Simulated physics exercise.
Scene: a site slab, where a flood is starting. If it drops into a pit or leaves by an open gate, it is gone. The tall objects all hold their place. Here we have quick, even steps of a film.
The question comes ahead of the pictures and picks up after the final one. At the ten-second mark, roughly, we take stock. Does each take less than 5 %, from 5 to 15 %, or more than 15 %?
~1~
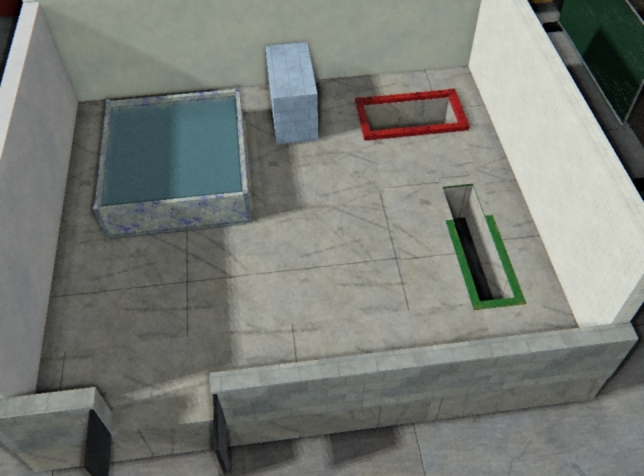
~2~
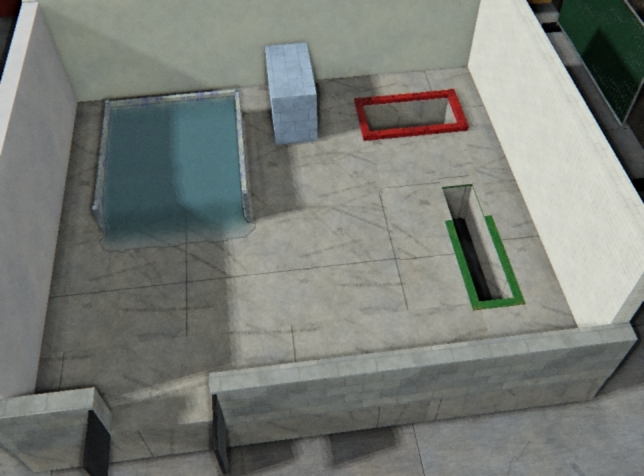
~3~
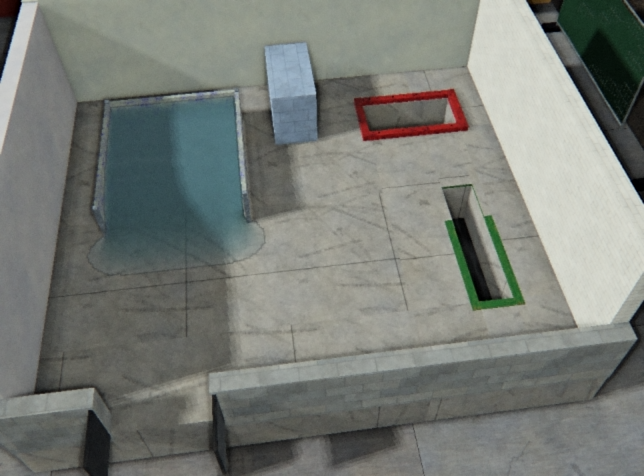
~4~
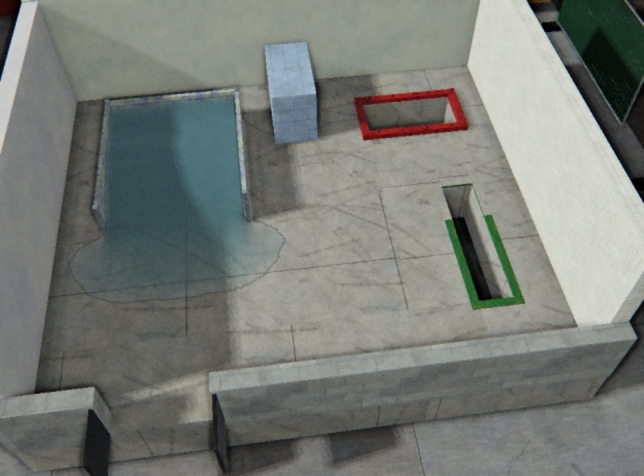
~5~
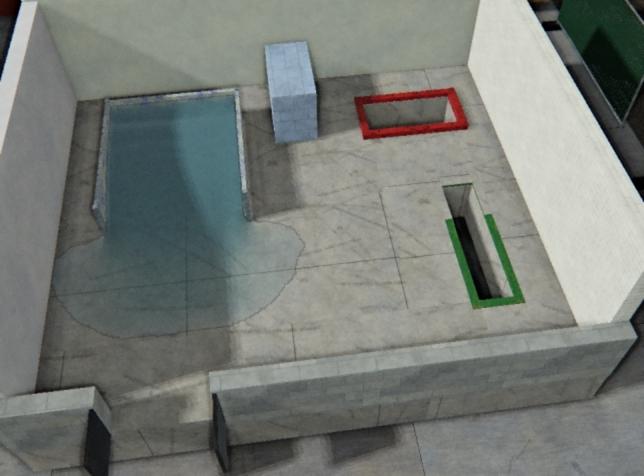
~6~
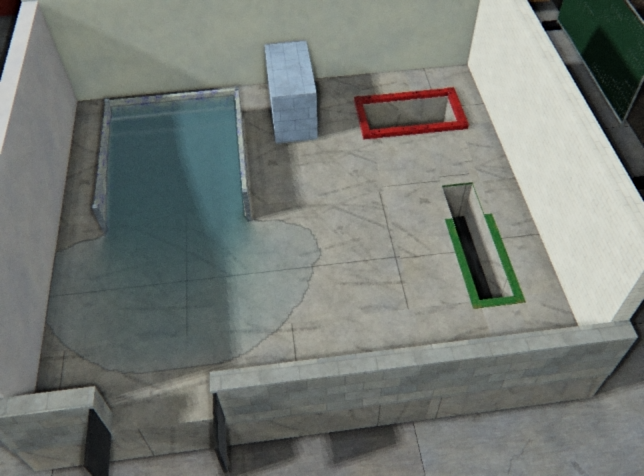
At the end, the gate carries off upward of fifteen per cent. The red pit carries off beneath five per cent. The green pit carries off upward of fifteen per cent.
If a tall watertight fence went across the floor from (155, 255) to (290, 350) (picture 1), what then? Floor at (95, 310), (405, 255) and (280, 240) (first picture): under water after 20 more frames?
Result in the order given: Drowned, drowned, drowned.
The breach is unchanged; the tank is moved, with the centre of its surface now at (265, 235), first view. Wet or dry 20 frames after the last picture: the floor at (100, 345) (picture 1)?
There: Flooded.
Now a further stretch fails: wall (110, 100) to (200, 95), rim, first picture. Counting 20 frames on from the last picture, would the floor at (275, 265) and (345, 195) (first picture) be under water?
Submerged, waterless.
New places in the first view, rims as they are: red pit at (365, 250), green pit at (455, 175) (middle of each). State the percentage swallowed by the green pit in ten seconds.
So the green pit ends up with 8 in a hundred.
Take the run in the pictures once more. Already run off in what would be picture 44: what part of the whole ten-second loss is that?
Near 70 in a hundred.
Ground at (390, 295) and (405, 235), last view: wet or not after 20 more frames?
In that order, the first is submerged and the second spared.
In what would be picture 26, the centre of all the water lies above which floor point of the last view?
Estimate: (213, 286).
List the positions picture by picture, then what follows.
The first frame shows the water tank at (173, 149) is whole and still.
In the second frame, the front is at (106, 243), out from the gap at (176, 218).
In the third frame, the front is at (97, 257), out from the gap at (177, 220).
In the fourth frame, water pours out at (177, 220) and has run to (79, 269).
In the fifth frame, water pours out at (177, 220) and has run to (95, 324).
In the sixth frame, the front is at (105, 362), out from the gap at (177, 220).
A moment on, water covers 30 % of the floor; the gate 3 %, the red pit 0 %, the green pit 0 %.
Next, water covers 35 % of the floor; the gate 11 %, the red pit 0 %, the green pit 0 %.
Then, water covers 40 % of the floor; the gate 24 %, the red pit 0 %, the green pit 0 %.
Later, water covers 60 % of the floor; the gate 36 %, the red pit 0 %, the green pit 7 %.
In the end, water covers 75 % of the floor; the gate 44 %, the red pit 0 %, the green pit 17 %.
